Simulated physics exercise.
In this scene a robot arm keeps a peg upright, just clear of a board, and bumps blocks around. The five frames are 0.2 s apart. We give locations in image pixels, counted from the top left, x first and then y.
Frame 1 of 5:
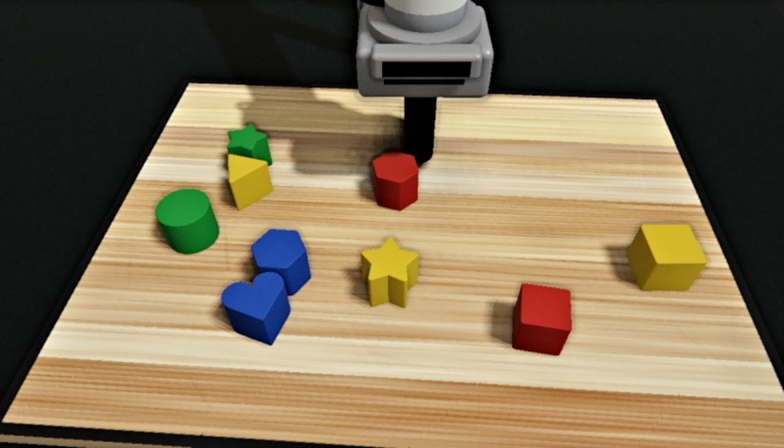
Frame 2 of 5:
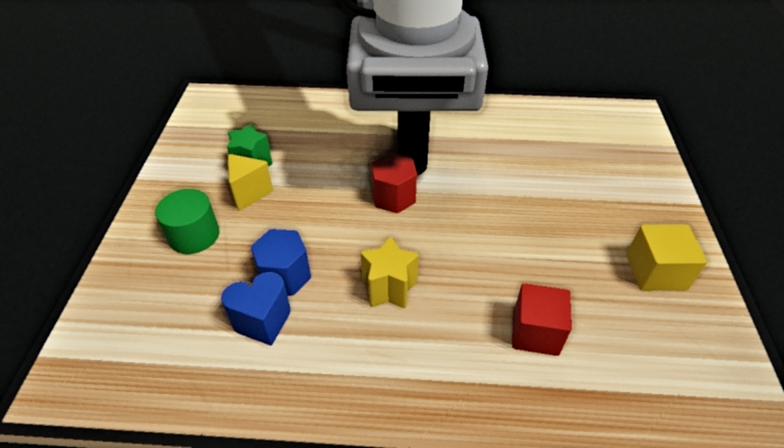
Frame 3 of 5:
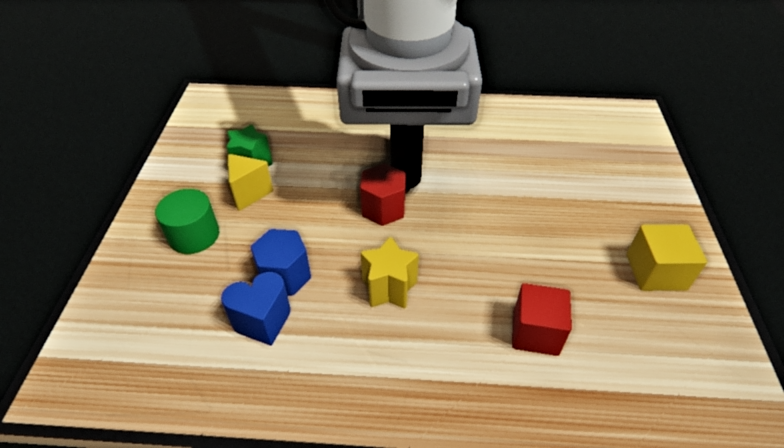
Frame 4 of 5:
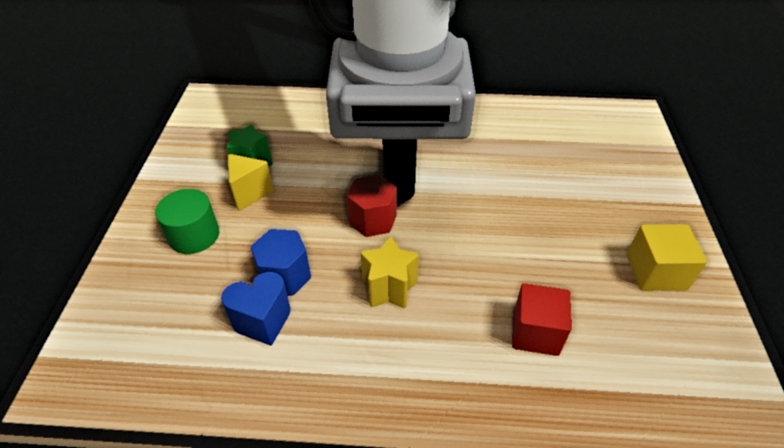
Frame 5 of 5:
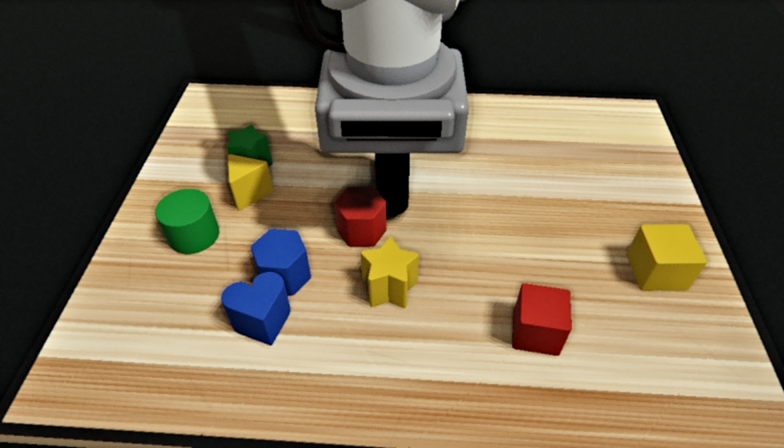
Robot arm with a black peg pushing a red hexagonal block toward the viewer and slightly left among still coloured blocks.
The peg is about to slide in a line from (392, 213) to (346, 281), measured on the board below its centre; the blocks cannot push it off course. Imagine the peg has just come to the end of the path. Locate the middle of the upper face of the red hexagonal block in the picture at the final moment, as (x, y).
Final place: (309, 232).
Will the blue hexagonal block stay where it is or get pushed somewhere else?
In the end it has been moved.
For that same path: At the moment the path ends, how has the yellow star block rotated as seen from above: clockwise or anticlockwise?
Seen from overhead, it turns anticlockwise.
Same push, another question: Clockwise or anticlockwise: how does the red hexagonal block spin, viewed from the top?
In a top view, it turns clockwise.
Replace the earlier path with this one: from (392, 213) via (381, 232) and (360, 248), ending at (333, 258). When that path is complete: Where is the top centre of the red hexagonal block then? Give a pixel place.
Around (286, 232).
What follows on the original path. Halfway along, peg (370, 237); red hexagonal block (326, 226), turned 30° clockwise.
At the end, peg (345, 272); blue heart-shaped block still; blue hexagonal block (261, 251), turned 15° anticlockwise; red hexagonal block (309, 232), turned 55° clockwise; yellow star block (388, 263), turned 20° anticlockwise.
